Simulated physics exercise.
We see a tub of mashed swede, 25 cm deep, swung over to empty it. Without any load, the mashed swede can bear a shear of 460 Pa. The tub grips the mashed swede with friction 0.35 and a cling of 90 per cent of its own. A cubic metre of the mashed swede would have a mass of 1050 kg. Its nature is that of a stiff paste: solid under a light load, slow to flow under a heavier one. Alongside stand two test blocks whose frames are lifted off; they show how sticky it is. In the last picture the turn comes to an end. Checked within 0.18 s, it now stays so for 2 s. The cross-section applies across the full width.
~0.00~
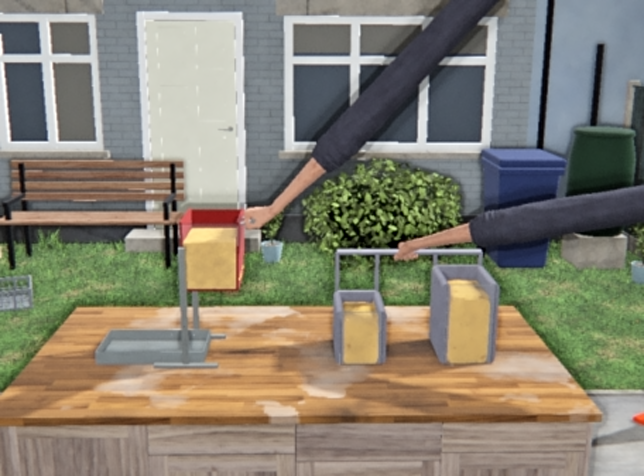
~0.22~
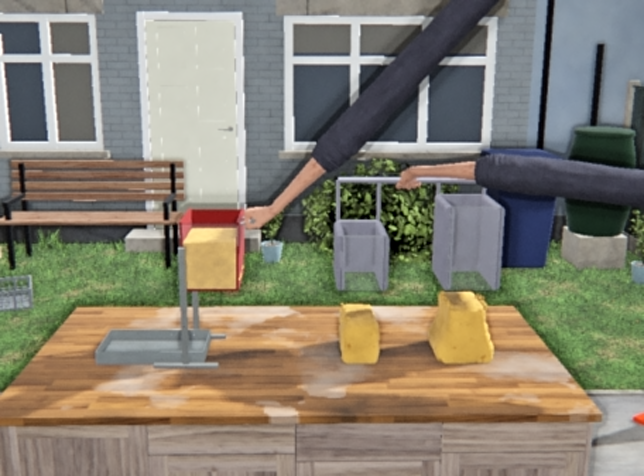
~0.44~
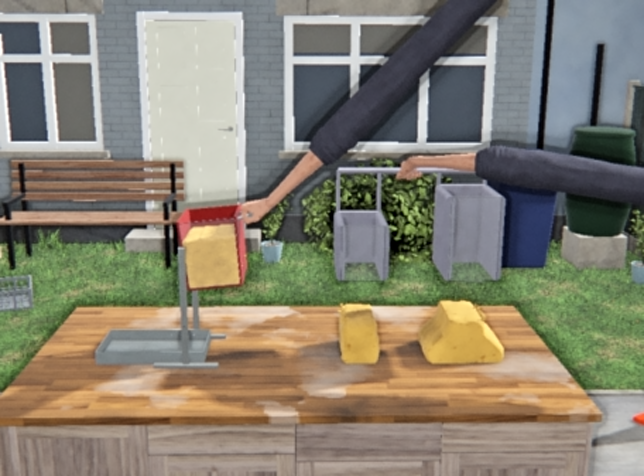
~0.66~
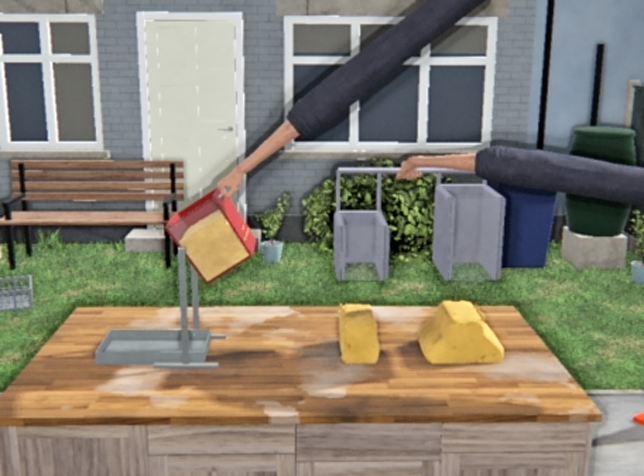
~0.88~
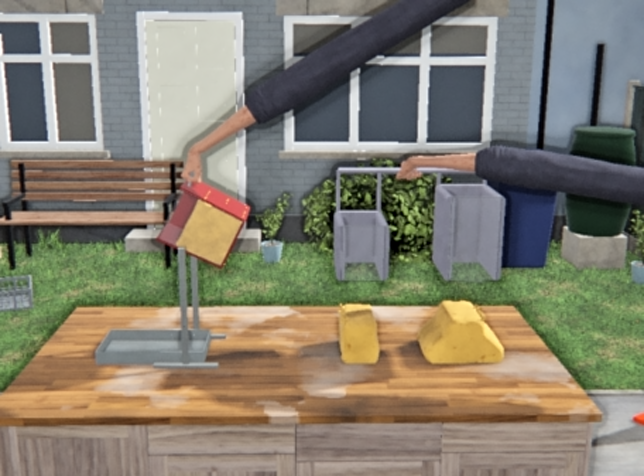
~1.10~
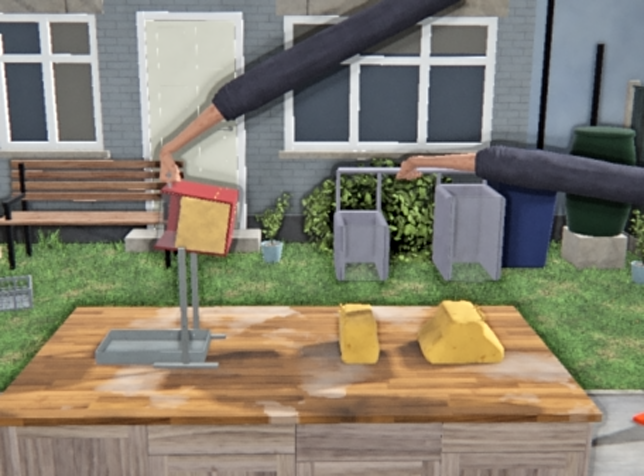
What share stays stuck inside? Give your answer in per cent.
100 %.
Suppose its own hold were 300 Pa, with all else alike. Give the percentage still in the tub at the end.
The share would be near 100 %.
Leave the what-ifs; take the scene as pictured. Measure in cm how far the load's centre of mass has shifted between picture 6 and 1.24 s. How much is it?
Around 0 cm.
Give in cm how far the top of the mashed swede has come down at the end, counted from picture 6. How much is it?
0 cm.
After 1.24 s, the tub is at 82 degrees and holds 100 %.
After 1.41 s, the tub is at 82 degrees and holds 100 %.
After 1.58 s, the tub is at 82 degrees and holds 100 %.
After 1.75 s, the tub is at 82 degrees and holds 100 %.
After 3.10 s, at the end, the tub is at 82 degrees and holds 100 %.
